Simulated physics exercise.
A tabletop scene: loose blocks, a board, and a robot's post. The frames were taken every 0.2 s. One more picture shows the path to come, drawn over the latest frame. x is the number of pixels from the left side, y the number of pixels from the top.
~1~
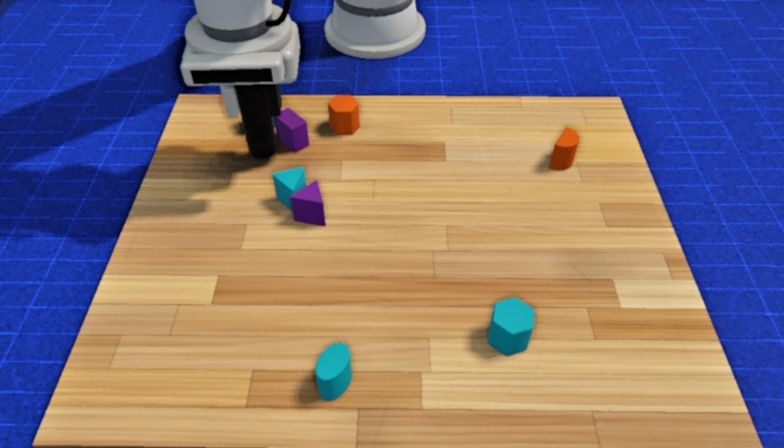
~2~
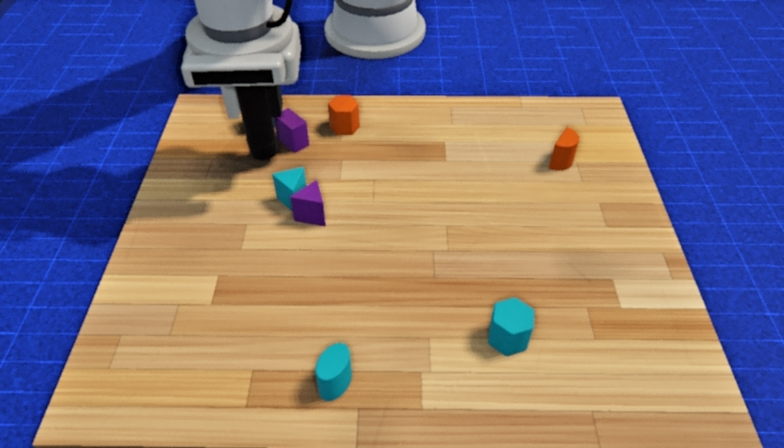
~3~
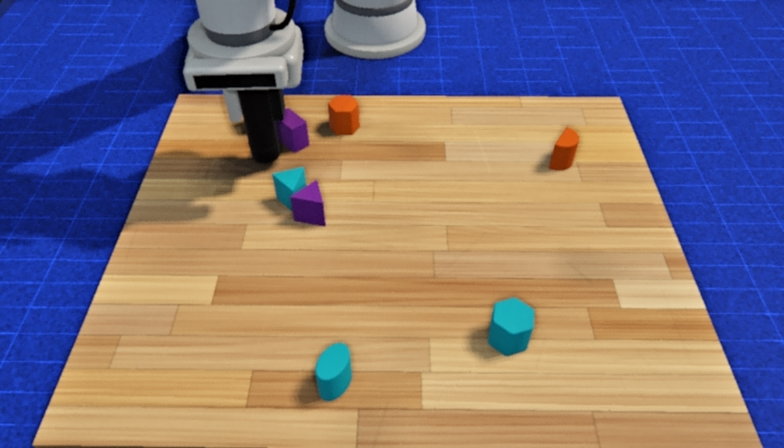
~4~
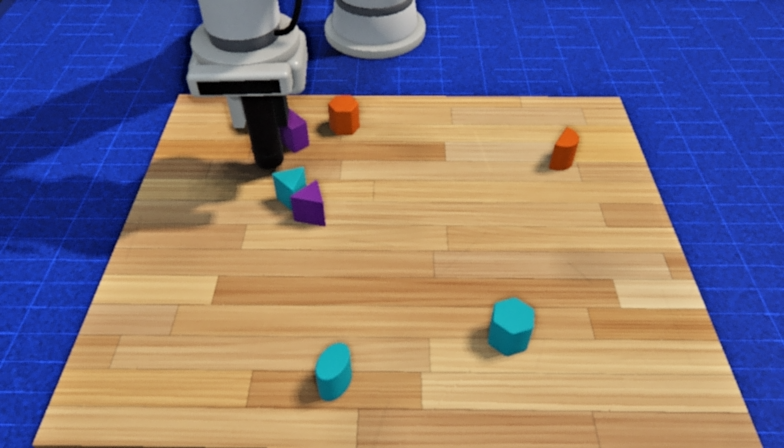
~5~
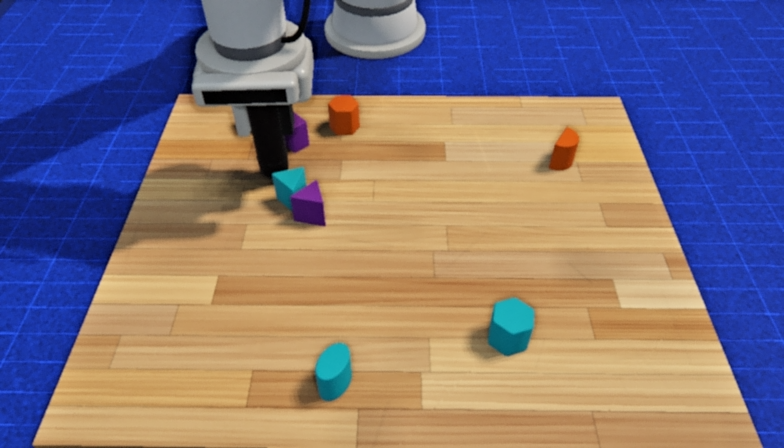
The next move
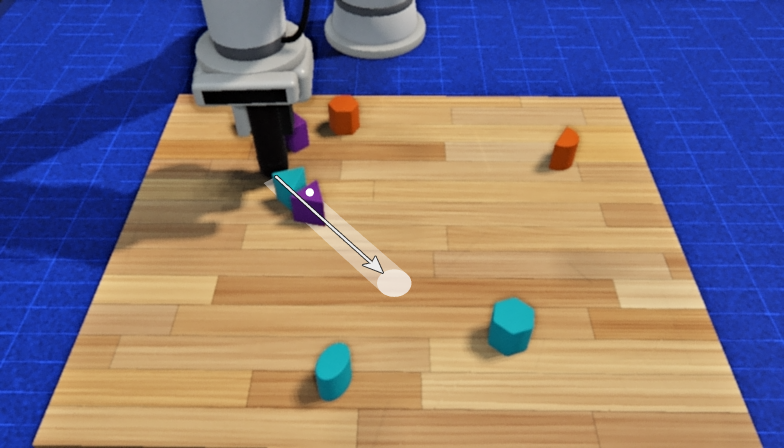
A robot's black post slides slightly toward the turquoise triangular piece while the blocks stay still.
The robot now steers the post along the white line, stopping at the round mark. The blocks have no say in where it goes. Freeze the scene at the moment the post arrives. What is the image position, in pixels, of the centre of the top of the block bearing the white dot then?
For the centre of its top, I'd go with (355, 261).
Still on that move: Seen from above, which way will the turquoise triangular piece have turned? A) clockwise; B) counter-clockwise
Answer: A.
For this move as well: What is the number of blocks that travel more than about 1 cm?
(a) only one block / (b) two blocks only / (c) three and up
My answer is option b.
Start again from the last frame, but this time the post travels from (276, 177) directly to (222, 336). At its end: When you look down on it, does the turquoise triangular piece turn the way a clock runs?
Final answer: No.
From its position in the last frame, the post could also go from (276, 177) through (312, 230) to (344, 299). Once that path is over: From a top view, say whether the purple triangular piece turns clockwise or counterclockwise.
The sense of turning is anti-clockwise.
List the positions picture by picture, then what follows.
The first picture shows post's lower end (264, 151); turquoise triangular piece (289, 176); purple oblong block (290, 118); purple triangular piece (310, 192).
The second picture shows post (264, 152); blocks still.
The third picture shows post (266, 155); blocks still.
The fourth picture shows post (270, 161); blocks still.
The fifth picture shows post (275, 169); turquoise triangular piece (289, 176); purple oblong block partly hidden; purple triangular piece (310, 192).
Drawn move, straight from (276, 177) to (394, 283); the dot is on the purple triangular piece.
The first path, step by step. One third of the way, post (310, 202); turquoise triangular piece (301, 204), turned 15° clockwise; purple triangular piece (323, 206), turned 15° anticlockwise.
Two thirds of the way, post (351, 237); turquoise triangular piece (306, 217), turned 60° clockwise; purple triangular piece (349, 242), turned 55° clockwise.
At the end, post (394, 276); turquoise triangular piece (306, 217), turned 60° clockwise; purple oblong block still; purple triangular piece (355, 261), turned 90° clockwise.
